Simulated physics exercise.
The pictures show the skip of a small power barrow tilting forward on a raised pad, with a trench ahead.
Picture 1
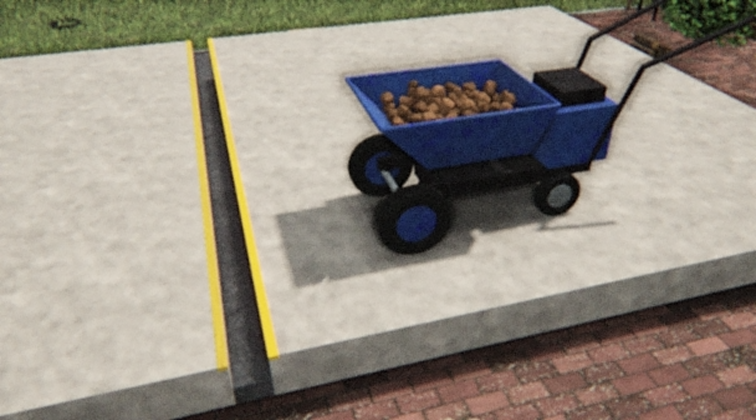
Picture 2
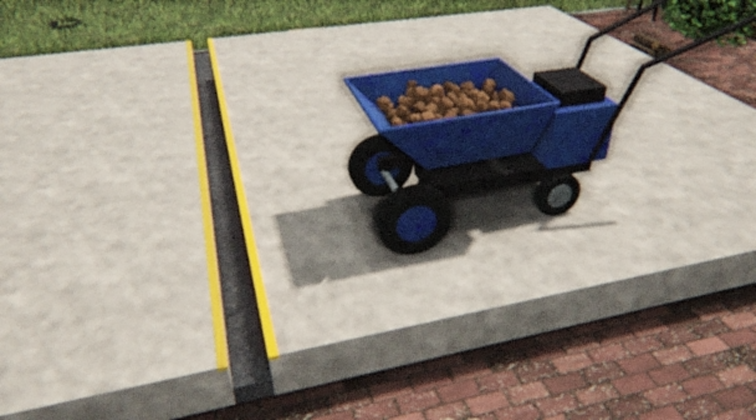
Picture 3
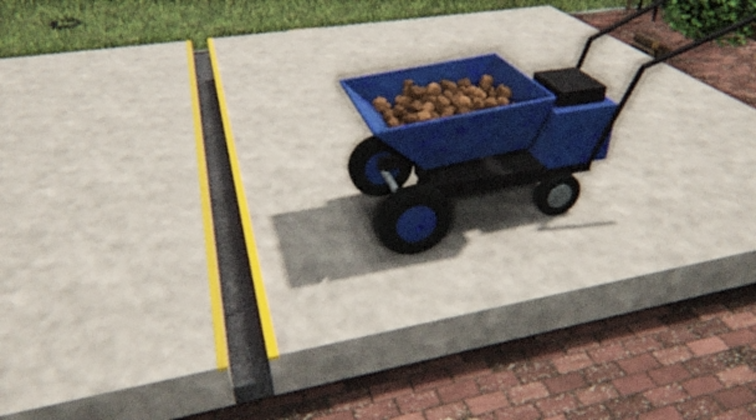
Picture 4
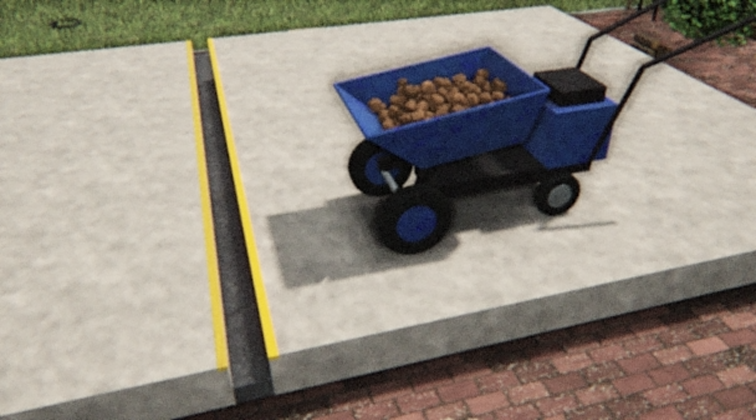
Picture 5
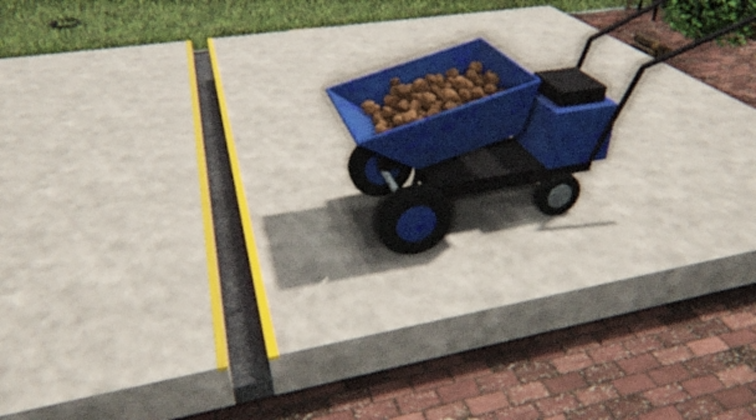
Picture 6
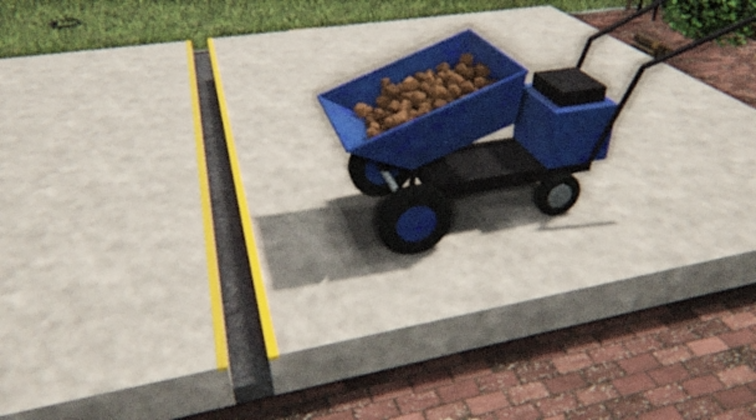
Blue power barrow standing on a raised concrete pad near a yellow-edged trench, its skip of brown clods tilting steadily forward to the left.
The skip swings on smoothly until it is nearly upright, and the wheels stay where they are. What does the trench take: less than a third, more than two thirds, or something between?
It catches between a third and two thirds.
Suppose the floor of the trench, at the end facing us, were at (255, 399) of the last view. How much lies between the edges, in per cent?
Near 50 %.
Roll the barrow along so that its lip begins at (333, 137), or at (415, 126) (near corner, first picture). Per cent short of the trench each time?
Roughly 10 per cent, and 70 per cent.
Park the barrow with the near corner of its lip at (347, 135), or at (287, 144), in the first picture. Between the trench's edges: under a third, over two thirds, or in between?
At the first place one to two thirds, at the second under a third.
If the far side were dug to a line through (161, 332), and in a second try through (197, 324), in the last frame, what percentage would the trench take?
About 60 and 60 per cent.
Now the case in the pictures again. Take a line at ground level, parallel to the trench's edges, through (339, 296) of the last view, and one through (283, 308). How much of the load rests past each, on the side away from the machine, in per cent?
In turn 100 and 80 in a hundred.
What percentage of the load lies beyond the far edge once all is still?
Some 10 per cent.
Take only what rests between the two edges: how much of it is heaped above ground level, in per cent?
About 25 per cent.
Just after the last frame, skip tipped steeply; every one in the skip.
A moment on, skip tipped right over; roughly half in the skip; roughly a third short of the trench; about a tenth in or heaped over the trench; about a tenth falling.
Further on, skip tipped right over; just a few in the skip; roughly a third short of the trench; roughly half in or heaped over the trench; about a tenth beyond it.
When it is over, skip tipped right over; roughly half short of the trench; roughly half in or heaped over the trench; about a tenth beyond it.
